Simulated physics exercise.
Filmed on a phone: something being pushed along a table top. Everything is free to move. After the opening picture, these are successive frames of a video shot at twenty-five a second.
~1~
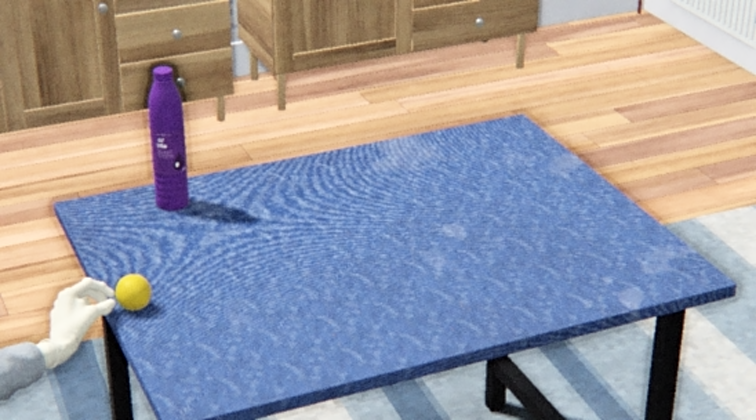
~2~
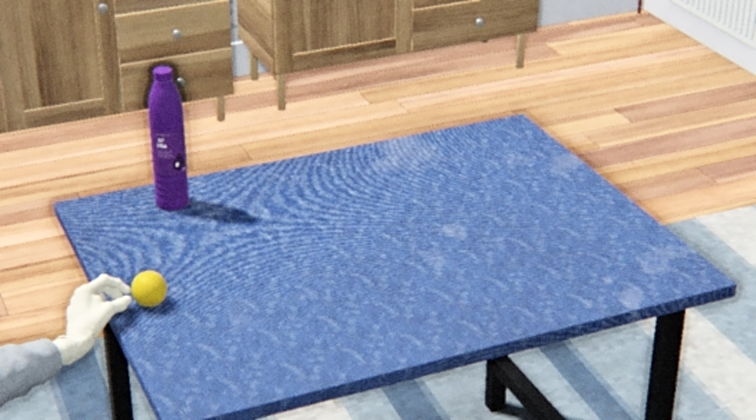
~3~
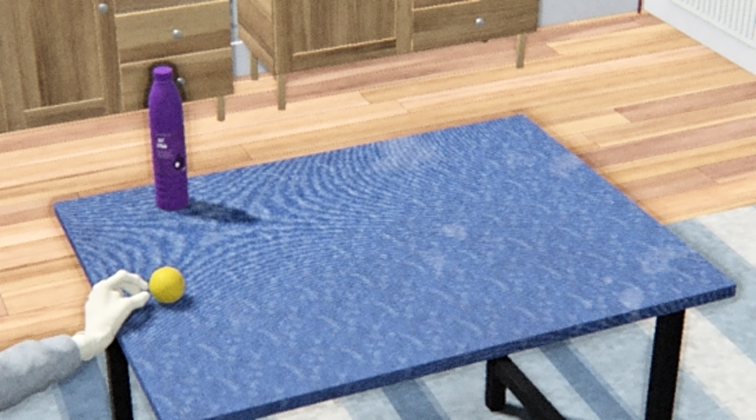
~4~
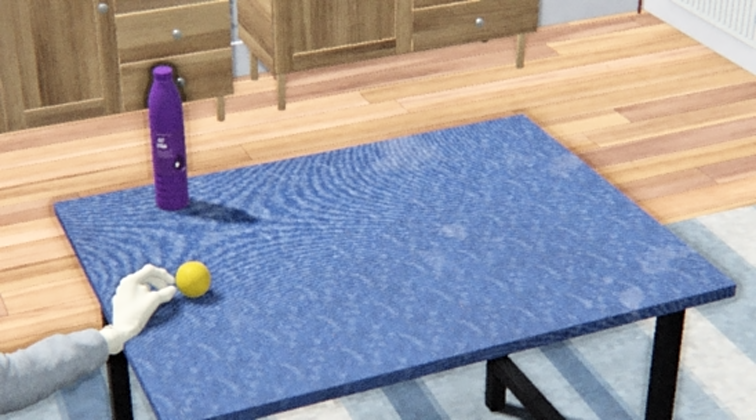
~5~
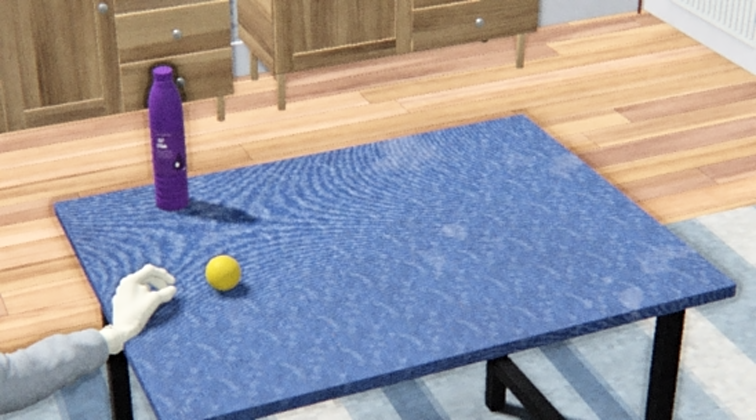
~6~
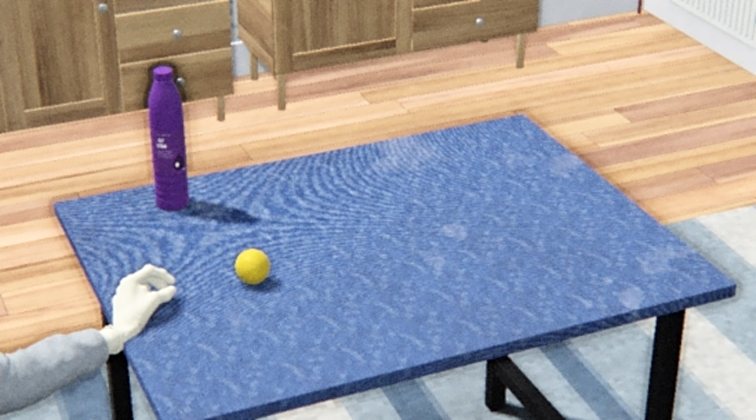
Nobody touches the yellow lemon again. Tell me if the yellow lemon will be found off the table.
The yellow lemon drops to the floor.
Then, 0.40 s later than the last frame, yellow lemon moved well along near (505, 212).
Then, 0.80 s later than the last frame, yellow lemon now off the table.
When it is over, off the table, yellow lemon.
